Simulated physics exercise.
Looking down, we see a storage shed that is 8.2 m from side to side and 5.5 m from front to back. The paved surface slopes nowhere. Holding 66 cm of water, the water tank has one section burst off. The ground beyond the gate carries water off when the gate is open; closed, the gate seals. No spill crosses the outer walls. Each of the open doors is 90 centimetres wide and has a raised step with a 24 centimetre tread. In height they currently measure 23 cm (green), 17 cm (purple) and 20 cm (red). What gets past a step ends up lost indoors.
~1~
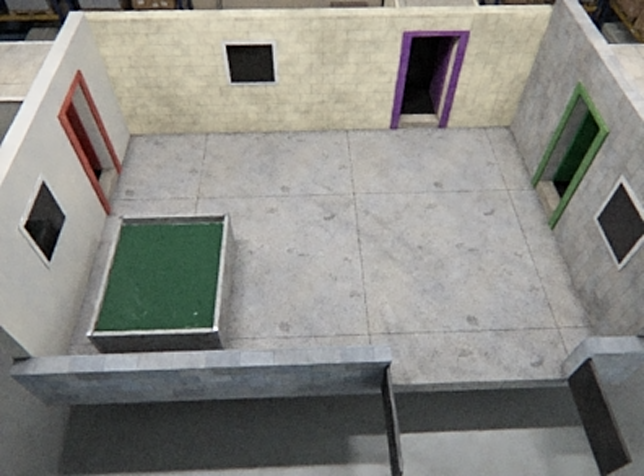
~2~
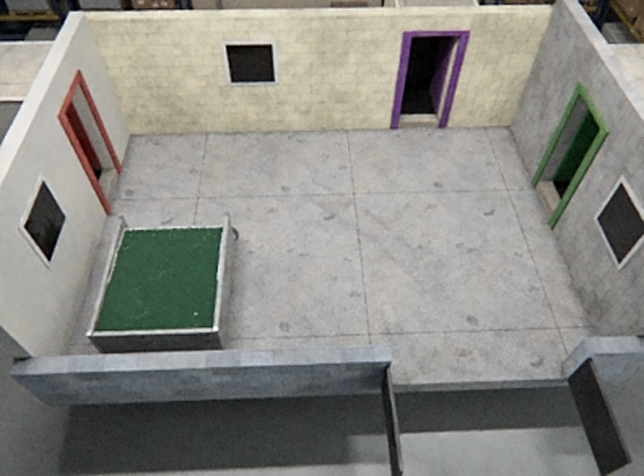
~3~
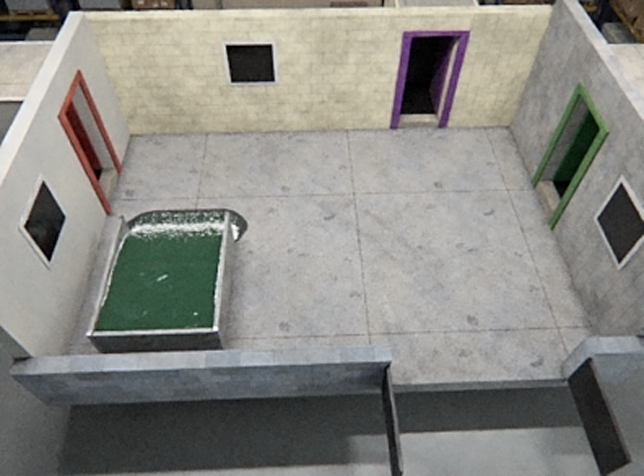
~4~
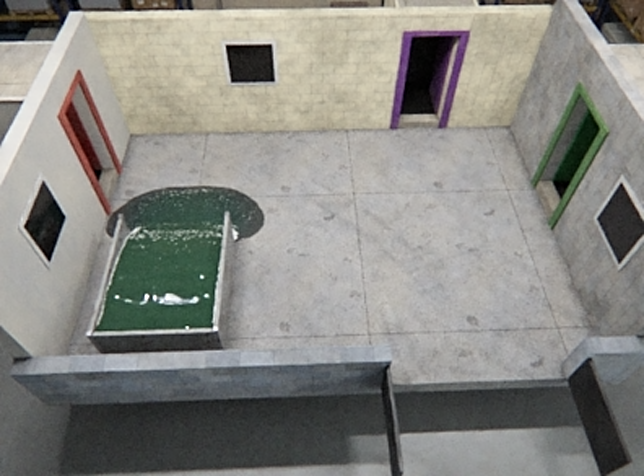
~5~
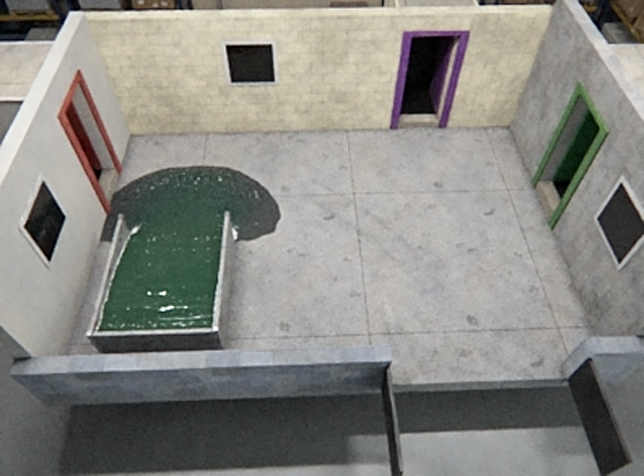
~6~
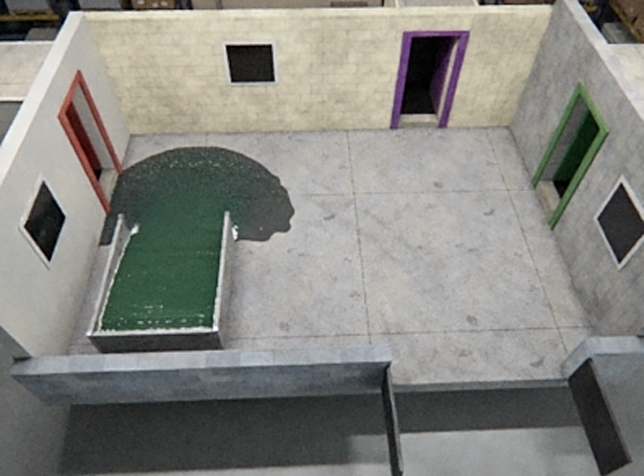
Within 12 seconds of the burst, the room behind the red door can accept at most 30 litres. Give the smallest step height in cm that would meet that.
The step would need to be about 14.5 cm high.
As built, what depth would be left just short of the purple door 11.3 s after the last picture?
6.0 cm.
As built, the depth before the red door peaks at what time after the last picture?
The level tops out near 2.6 seconds.
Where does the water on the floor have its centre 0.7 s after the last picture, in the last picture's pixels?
Approximately (183, 234).
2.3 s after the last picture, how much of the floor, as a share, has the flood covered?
Some 35 in a hundred.
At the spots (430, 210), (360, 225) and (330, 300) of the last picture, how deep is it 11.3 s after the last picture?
Depth: About 5, 2, 3 cm.
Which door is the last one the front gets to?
That would be the green door.
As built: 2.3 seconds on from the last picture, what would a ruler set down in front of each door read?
In cm: Green 0, purple 6, red 22.
Then, 0.7 s after the last picture water covers 25 % of the floor, deepest (40 cm) near (139, 137); 17 cm at the red door, 0 litres in over its 20 cm step.
Then, 2.3 s after the last picture water covers 35 % of the floor, deepest (28 cm) near (156, 136); 22 cm at the red door, 1 litre in over its 20 cm step.
Then, 11.3 s after the last picture water covers 95 % of the floor, deepest (8 cm) near (601, 361); 4 cm at the red door, 5 litres in over its 20 cm step.
At the red door as built, the water peaked near 22 cm, 2.5 s after the last picture.
With a step of 11.5 cm, 66 litres would have come in within the 12 s; with 18.5 cm, 8 litres. So under 30 litres takes about 14.5 cm.
